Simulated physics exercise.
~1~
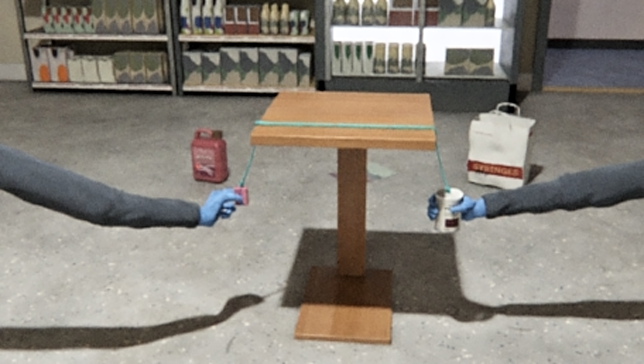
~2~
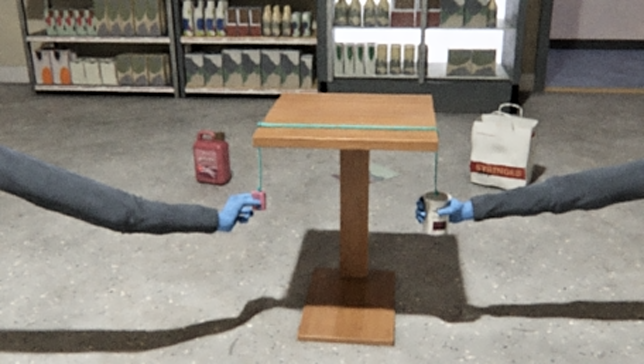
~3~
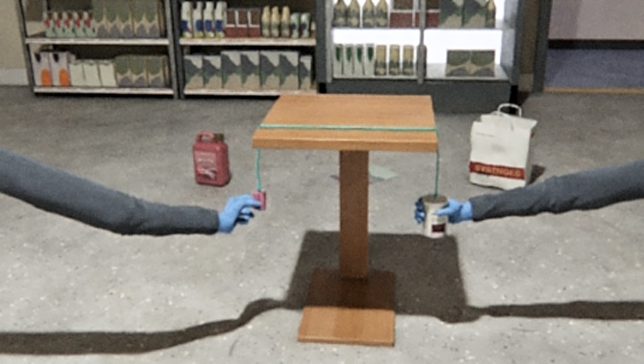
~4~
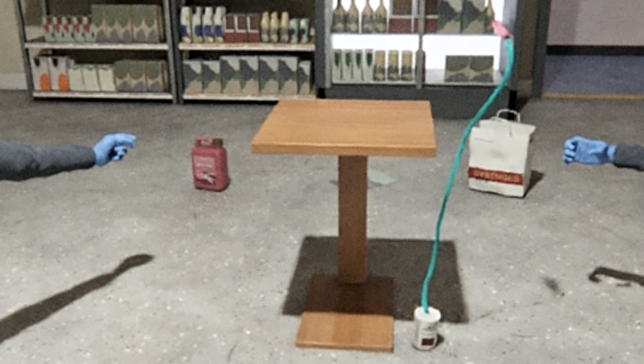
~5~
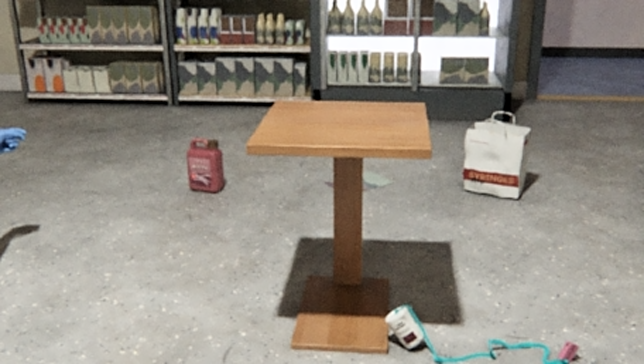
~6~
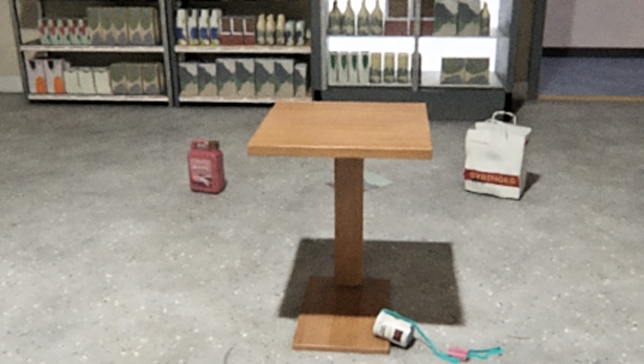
In this clip, gloved hands hold a small pink box and a pale tin joined by a green ribbon across a wooden table, then let go. The tin drops on the right, the ribbon whips the box over after it, and both end up lying on the floor.
